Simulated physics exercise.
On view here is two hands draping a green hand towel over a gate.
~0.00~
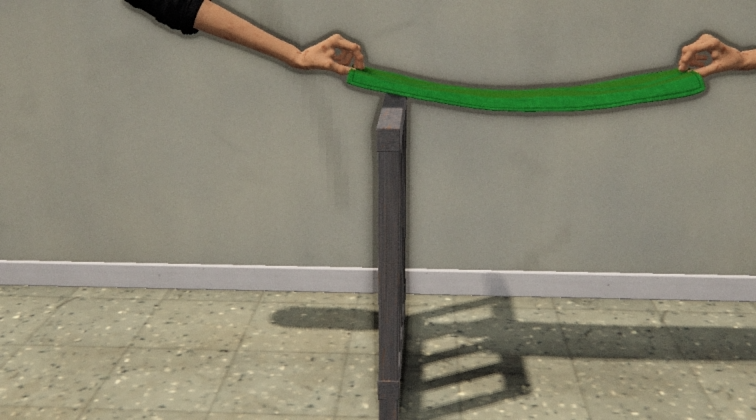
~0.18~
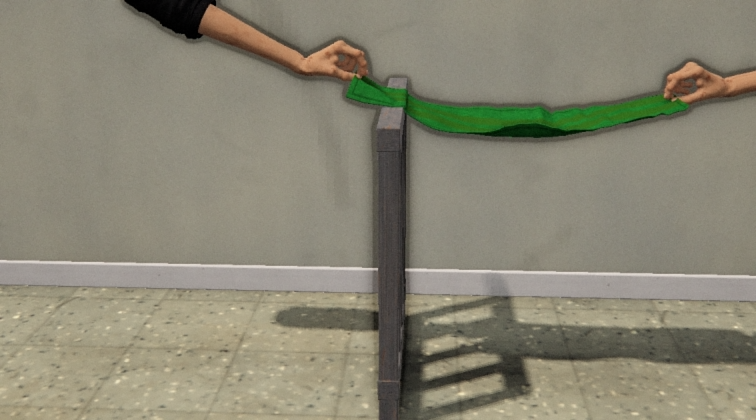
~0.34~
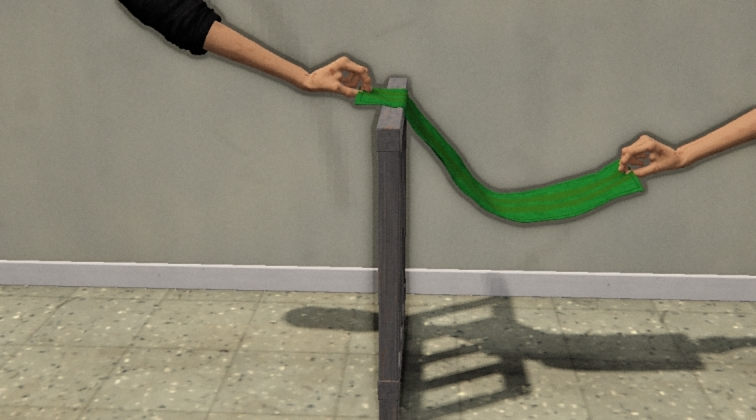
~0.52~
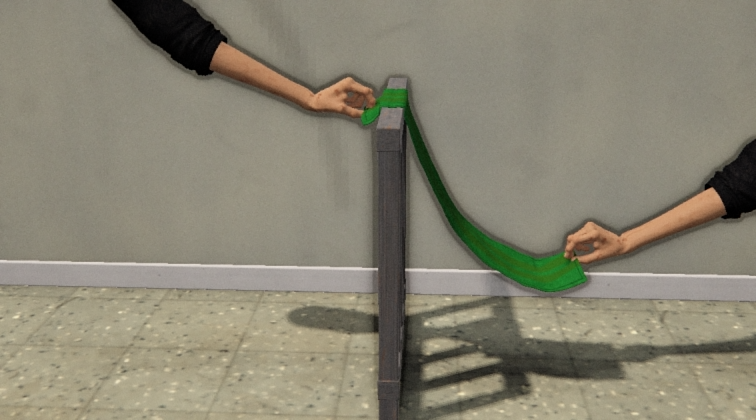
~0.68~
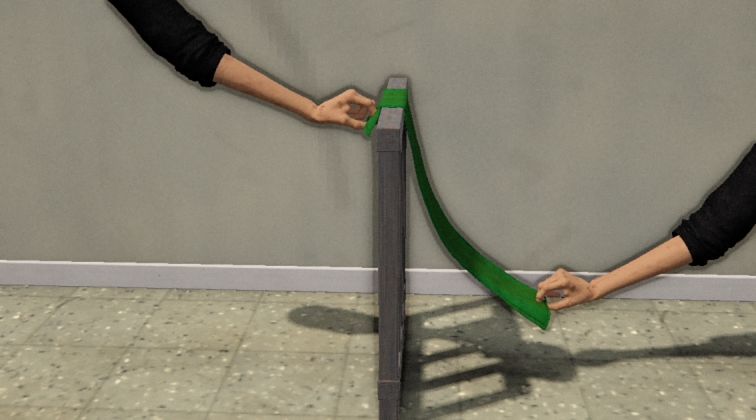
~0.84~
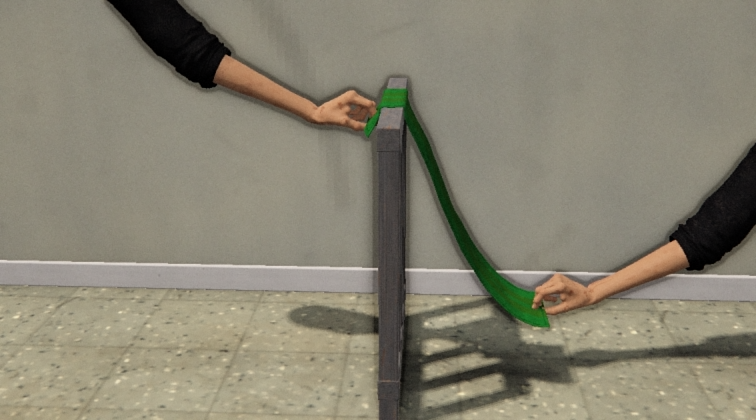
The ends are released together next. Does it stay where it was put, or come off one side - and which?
It comes off rightwards.
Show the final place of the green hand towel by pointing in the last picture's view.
(440, 369), approximately.
After 1.14 s, hand towel clear of the top and falling near (445, 274).
After 1.42 s, hand towel in a heap on the floor near (440, 367).
In the end, hand towel in a heap on the floor near (440, 369). The green hand towel runs off to the right.
